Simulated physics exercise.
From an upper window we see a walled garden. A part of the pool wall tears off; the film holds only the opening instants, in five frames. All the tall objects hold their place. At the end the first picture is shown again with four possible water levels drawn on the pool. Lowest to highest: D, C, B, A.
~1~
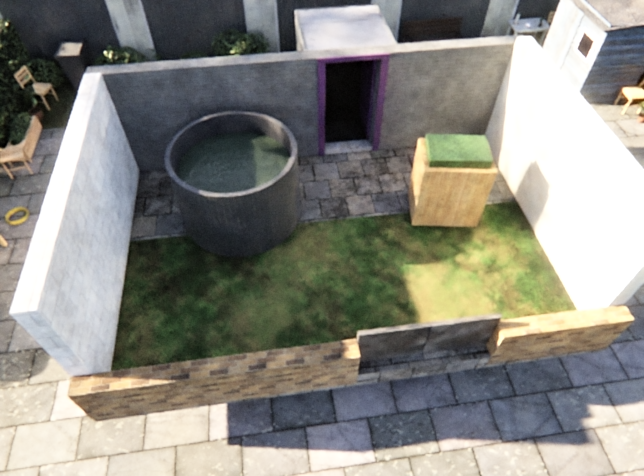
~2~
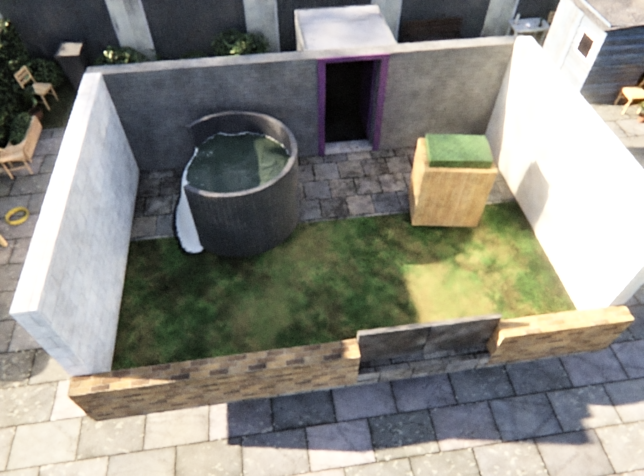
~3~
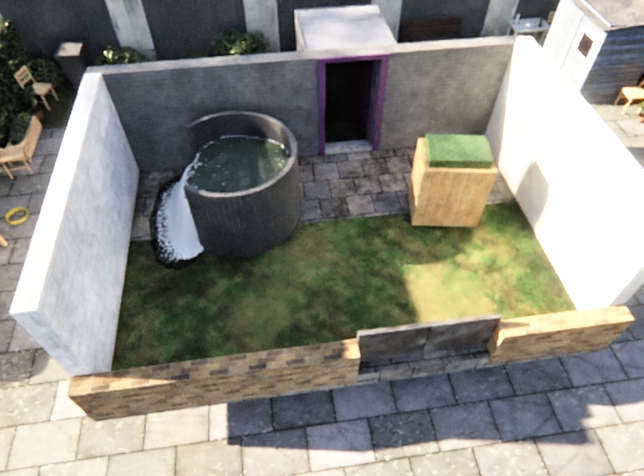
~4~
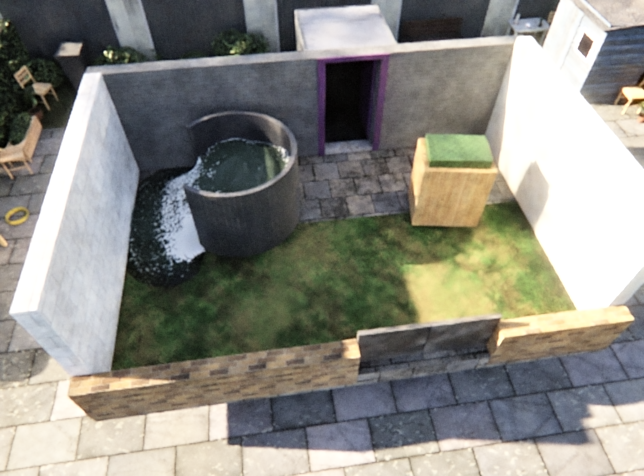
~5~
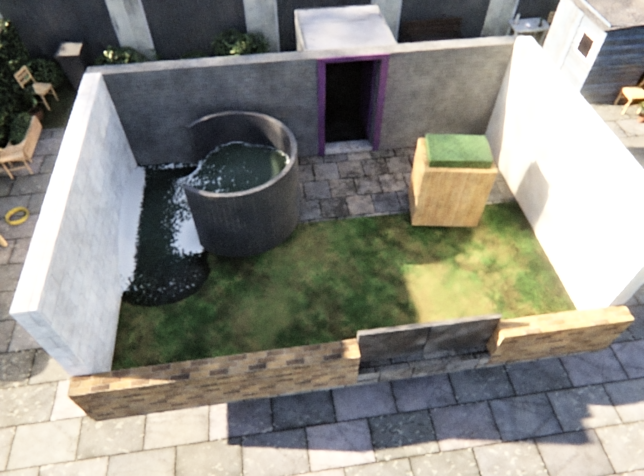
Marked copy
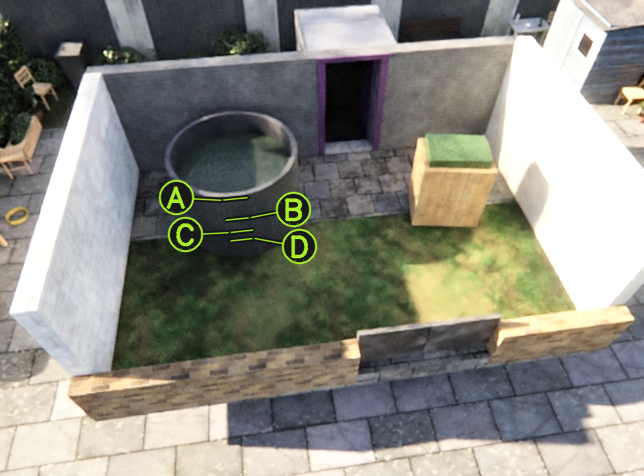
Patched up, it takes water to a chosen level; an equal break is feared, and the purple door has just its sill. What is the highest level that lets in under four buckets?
Go for B.
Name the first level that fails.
That would be A.
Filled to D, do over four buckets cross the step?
No.
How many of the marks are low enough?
Three.
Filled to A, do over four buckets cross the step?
Yes, it does.
On the marked copy, A at (234, 198); B at (238, 218); C at (240, 231); D at (242, 239); from the bottom up D, C, B, A.
With A, about 9 bucketfuls get in.
With B, a splash gets over, under a bucket.
With C, nothing gets over.
With D, nothing gets over.
